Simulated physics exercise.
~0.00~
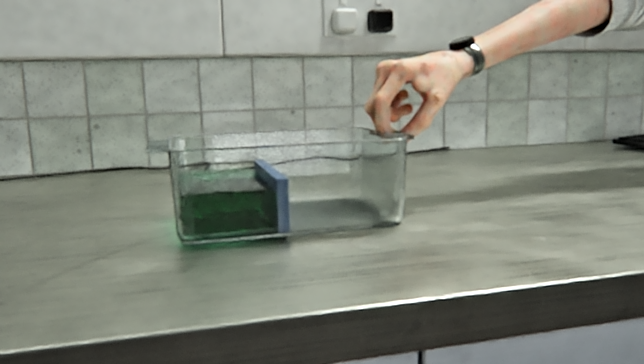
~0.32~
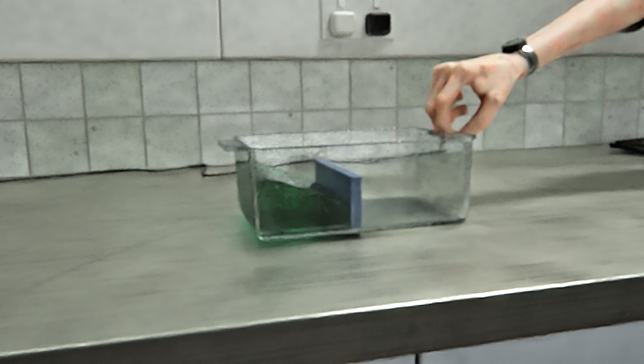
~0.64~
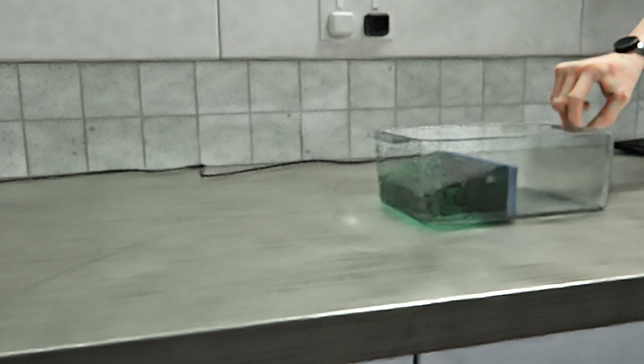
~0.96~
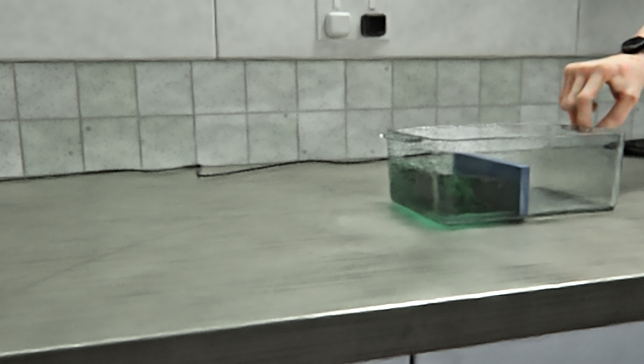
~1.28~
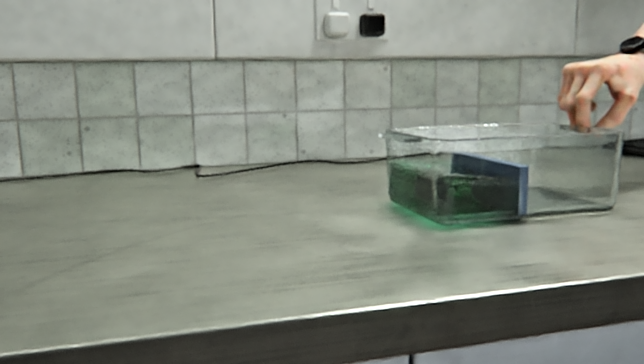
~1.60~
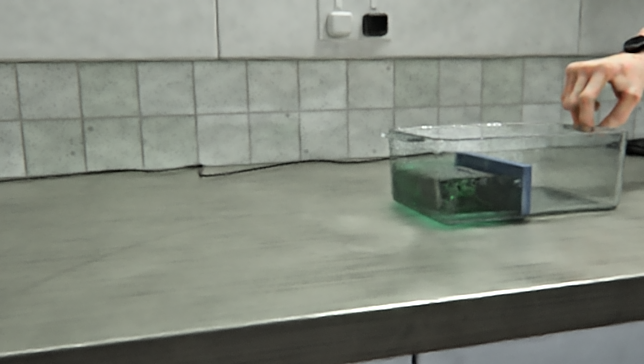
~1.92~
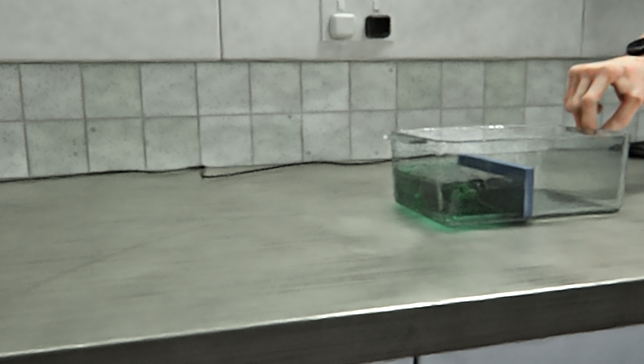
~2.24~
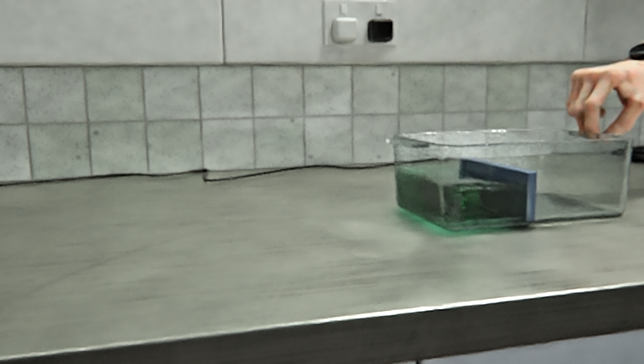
The footage shows a hand pulling a clear oblong tub to the right across a grey work surface, with green-tinted water sloshing on the left side of its upright blue divider. The tub comes to rest near the right edge of view, the water still mostly left of the divider.
